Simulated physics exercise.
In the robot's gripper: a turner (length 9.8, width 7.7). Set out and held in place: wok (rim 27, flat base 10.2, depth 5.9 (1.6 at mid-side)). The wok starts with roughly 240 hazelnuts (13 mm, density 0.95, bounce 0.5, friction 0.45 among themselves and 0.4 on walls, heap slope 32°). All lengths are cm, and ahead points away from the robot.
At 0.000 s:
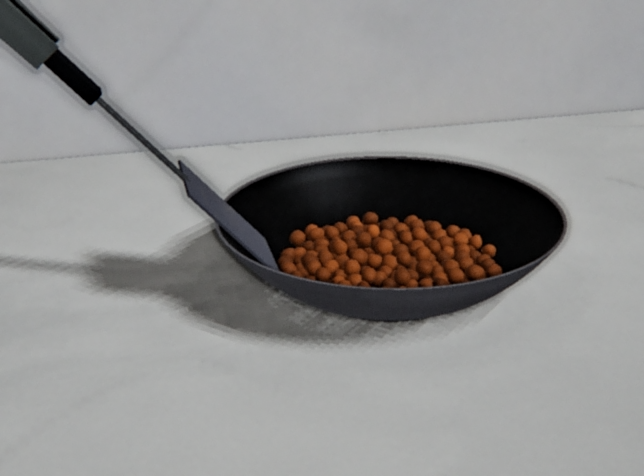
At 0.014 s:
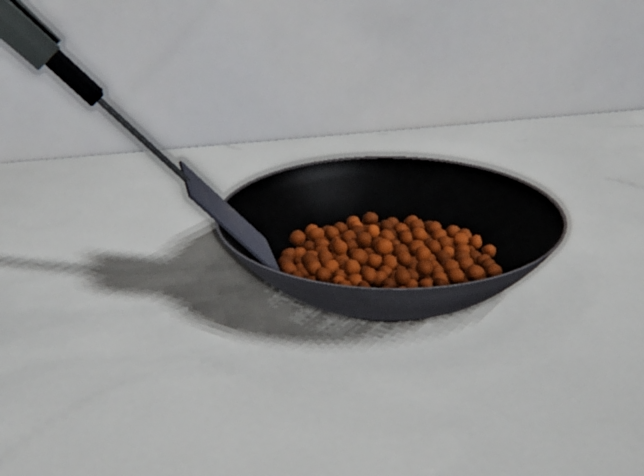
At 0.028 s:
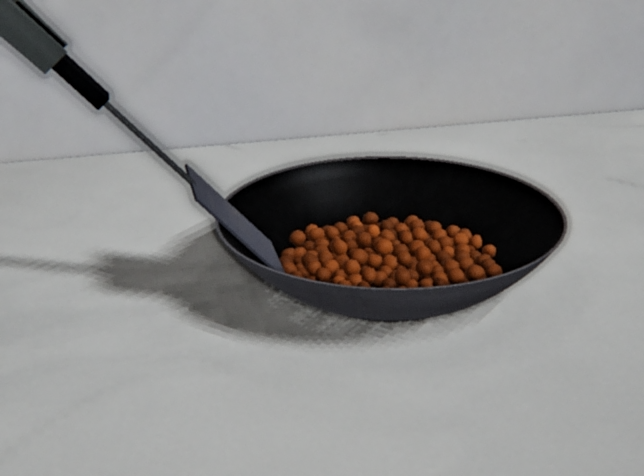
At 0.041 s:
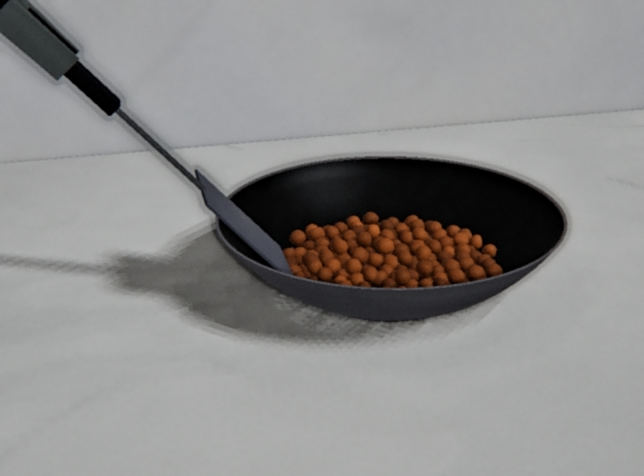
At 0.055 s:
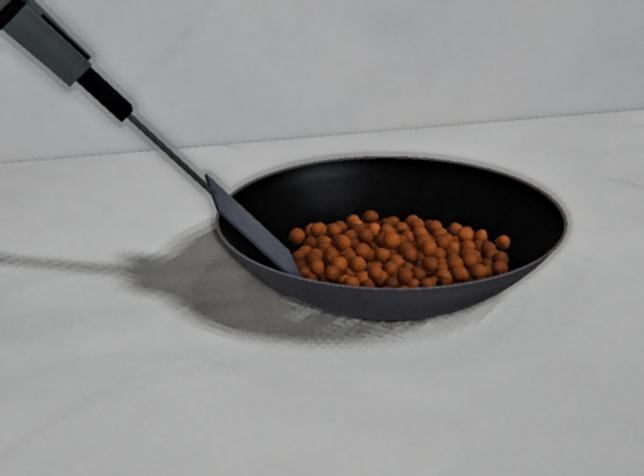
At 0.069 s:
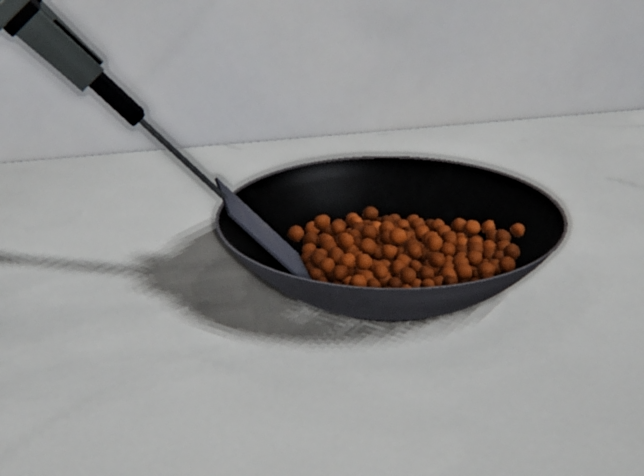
On a pale marbled surface, a robot arm held a turner at the left side of a dark wok, then slid it slowly rightward, nudging the heap of round brown hazelnuts slightly to the right.
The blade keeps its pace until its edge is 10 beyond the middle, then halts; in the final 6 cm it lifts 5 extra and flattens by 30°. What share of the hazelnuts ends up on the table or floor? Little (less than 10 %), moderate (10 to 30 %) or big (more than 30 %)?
Answer: Moderate; 10 to 30 % of the hazelnuts finish on the table or floor.
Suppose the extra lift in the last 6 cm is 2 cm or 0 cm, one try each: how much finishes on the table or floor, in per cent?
Some 20 and 15 per cent.
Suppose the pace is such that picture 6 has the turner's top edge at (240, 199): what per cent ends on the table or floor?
Some 30 per cent.
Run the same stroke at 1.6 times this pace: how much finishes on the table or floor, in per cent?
About 30 per cent.
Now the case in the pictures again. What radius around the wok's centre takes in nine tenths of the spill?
Some 40 cm.
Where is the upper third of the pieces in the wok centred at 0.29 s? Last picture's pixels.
Around (497, 216).
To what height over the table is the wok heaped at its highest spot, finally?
Roughly 5.0 cm.
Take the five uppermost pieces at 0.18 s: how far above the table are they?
About 6 cm.
After 0.18 s, sloping 49°, highest piece 7 above the table; 239 in the wok, 1 on the blade or in flight.
After 0.29 s, sloping 40°, highest piece 7 above the table; 238 in the wok, 2 on the table or floor.
After 0.55 s, sloping 19°, highest piece 8 above the table; 191 in the wok, 33 on the table or floor, 16 on the blade or in flight.
After 1.60 s, sloping 19°, highest piece 5 above the table; 191 in the wok, 49 on the table or floor.
At rest, 191 in the wok, 49 on the table or floor. That is 20 % on the table or floor.
